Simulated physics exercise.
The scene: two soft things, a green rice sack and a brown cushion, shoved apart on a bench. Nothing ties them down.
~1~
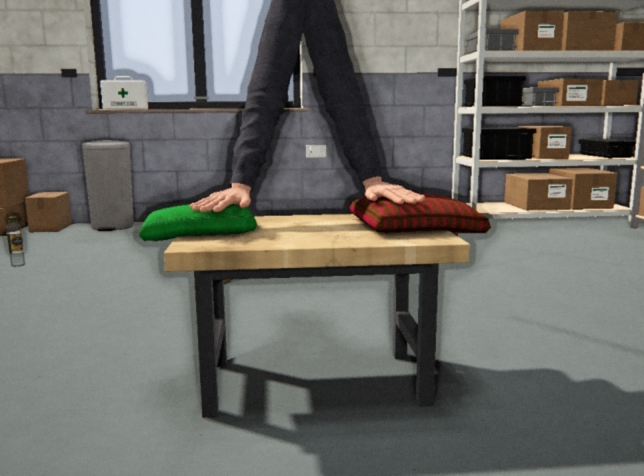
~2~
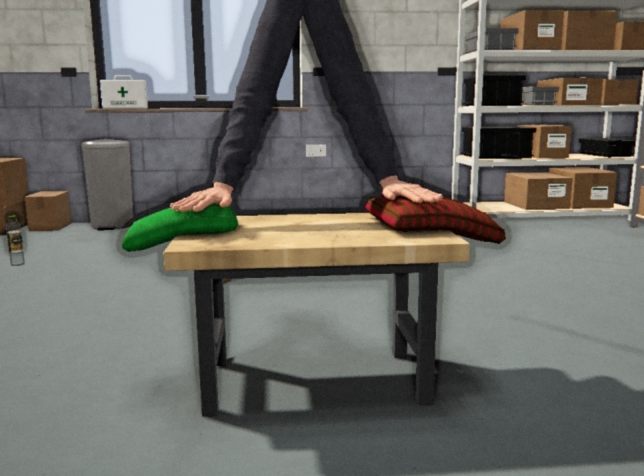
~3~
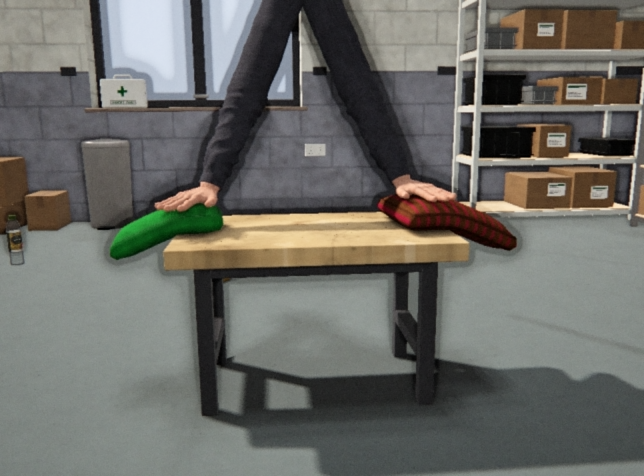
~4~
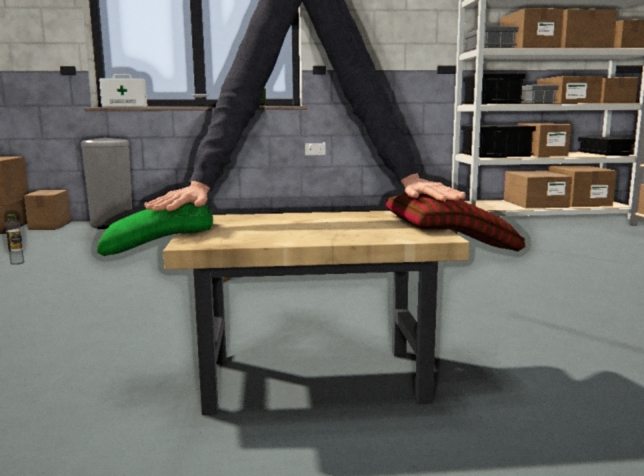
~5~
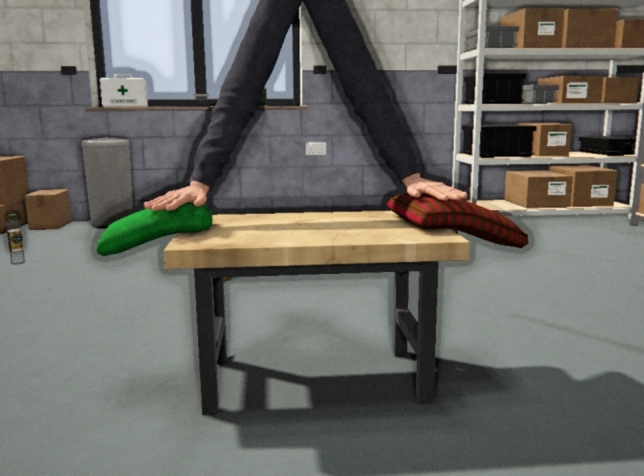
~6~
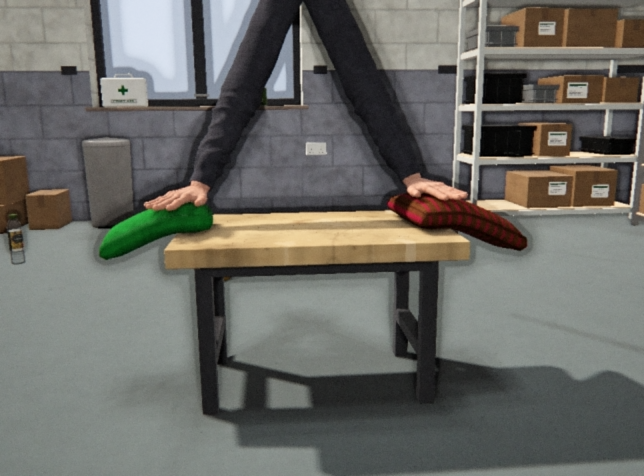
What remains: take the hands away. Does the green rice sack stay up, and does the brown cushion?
Here: The green rice sack falls; the brown cushion falls.
Then, 0.26 s after the last picture, rice sack falling near (154, 254); cushion tipping outwards near (461, 237).
Then, 0.48 s after the last picture, rice sack on the floor near (143, 353); cushion on the floor near (476, 341).
Then, 0.72 s after the last picture, rice sack on the floor near (105, 372); cushion on the floor near (525, 351).
At rest, rice sack on the floor near (101, 376); cushion on the floor near (535, 349). The green rice sack slumps off the end and the brown cushion tips over and falls.
